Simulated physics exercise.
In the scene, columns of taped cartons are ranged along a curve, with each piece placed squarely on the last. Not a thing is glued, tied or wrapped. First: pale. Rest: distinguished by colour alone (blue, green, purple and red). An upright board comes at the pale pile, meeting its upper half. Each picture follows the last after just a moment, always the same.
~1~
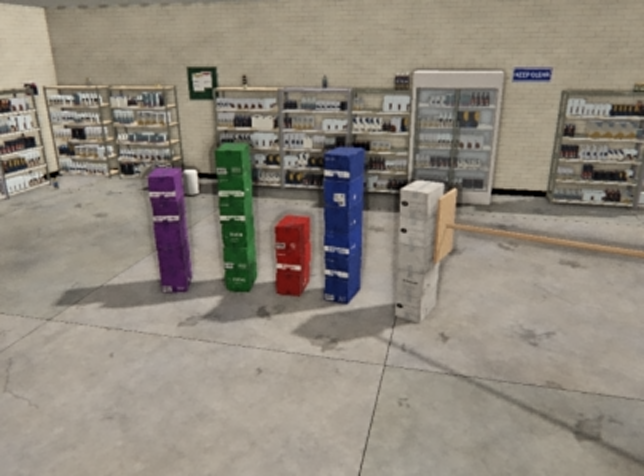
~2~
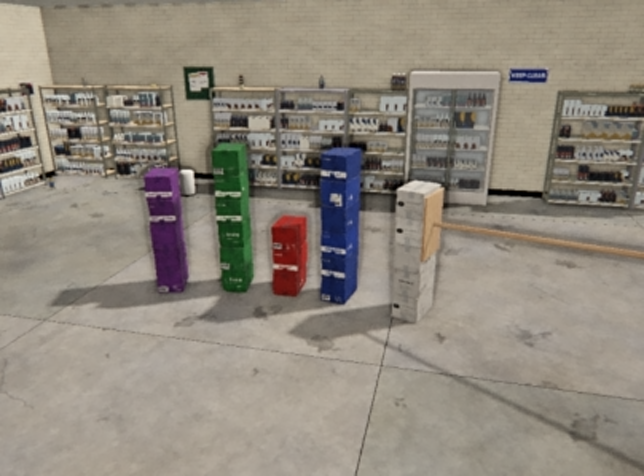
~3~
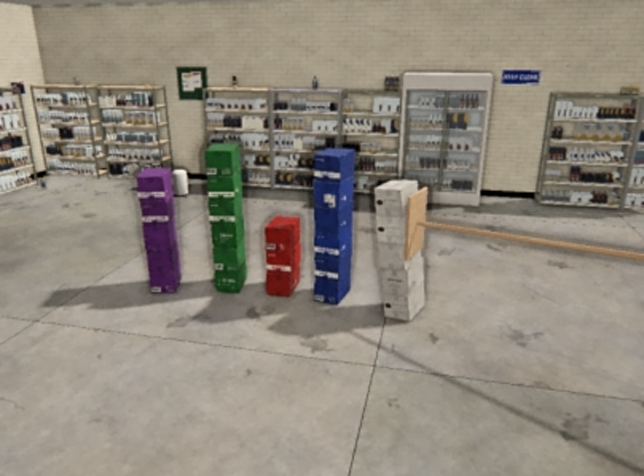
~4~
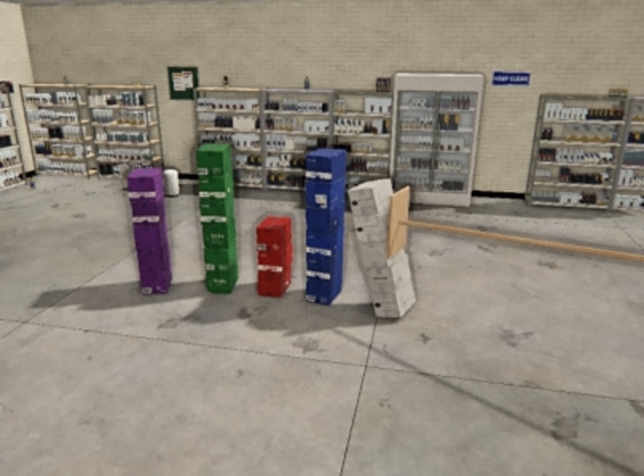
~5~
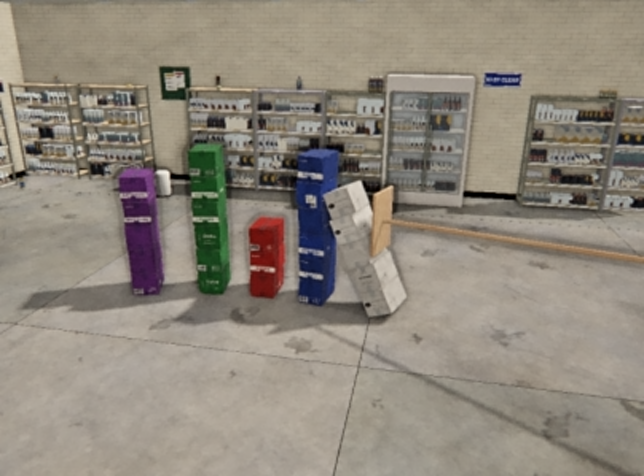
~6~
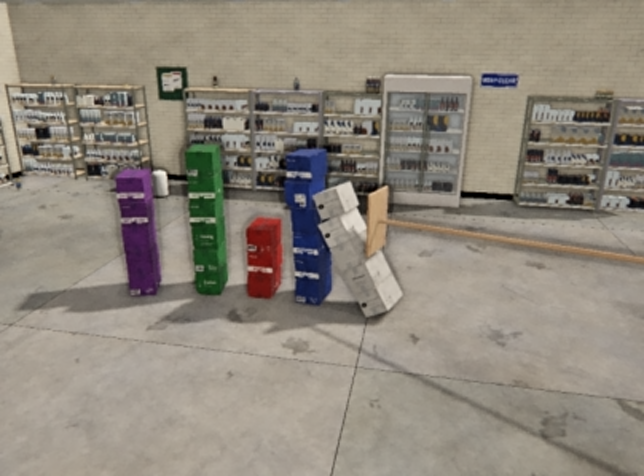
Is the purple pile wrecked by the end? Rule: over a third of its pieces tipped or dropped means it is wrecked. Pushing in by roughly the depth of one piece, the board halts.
Yes, it is wrecked.
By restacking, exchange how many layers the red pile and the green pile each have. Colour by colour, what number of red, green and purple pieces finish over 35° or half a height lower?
Counts by colour: Red 6; green 3; purple 5.
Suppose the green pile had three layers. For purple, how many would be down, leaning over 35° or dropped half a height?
By colour: Purple 5.
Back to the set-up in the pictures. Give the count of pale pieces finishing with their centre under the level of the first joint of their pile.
The pale count is 2.
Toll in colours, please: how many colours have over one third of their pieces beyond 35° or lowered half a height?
I make the toll 4.
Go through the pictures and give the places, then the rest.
In the first picture (we follow the side turned to the camera; the camera pans a little), board (438, 223) not yet touching; top purple carton (162, 189); top red carton (287, 239); no other piece has moved.
Board (424, 222) pushing; top purple carton (158, 189), in the second picture.
Board (408, 221) pushing, top of the pale pile leaning a little; top purple carton (151, 189); no other piece has moved, in the third picture.
Board (390, 219) pushing, top of the pale pile leaning clearly; top purple carton (141, 189); no other piece has moved, in the fourth picture.
Board (373, 218) pushing, top of the pale pile leaning clearly; top purple carton (133, 190); no other piece has moved, in the fifth picture.
Board (368, 218) stopped, top of the pale pile leaning clearly; top purple carton (130, 190); top blue carton (298, 169) displaced half its height; 4 stirred so far, in the sixth picture.
Soon, 5 of the pale pile down; none of the 5 purple cartons down (0 of 20 in all colours); top purple carton unmoved; top blue carton tipped clearly.
A while on, 5 of the pale pile down; none of the 5 purple cartons down (6 of 20 in all colours); top purple carton unmoved; top red carton tipped clearly.
Towards the end, 5 of the pale pile down; 1 of the 5 purple cartons down (16 of 20 in all colours); top purple carton tipped well over, half its height lower; top blue carton tipped steeply, some four heights lower.
Then, 5 of the pale pile down; 5 of the 5 purple cartons down (20 of 20 in all colours); top purple carton tipped steeply, some four heights lower; top green carton on its side.
Finally, 5 of the pale pile down; 5 of the 5 purple cartons down (20 of 20 in all colours); top purple carton on its side; top blue carton on its side. Seen by the last camera, middles, top blue carton near (142, 247).
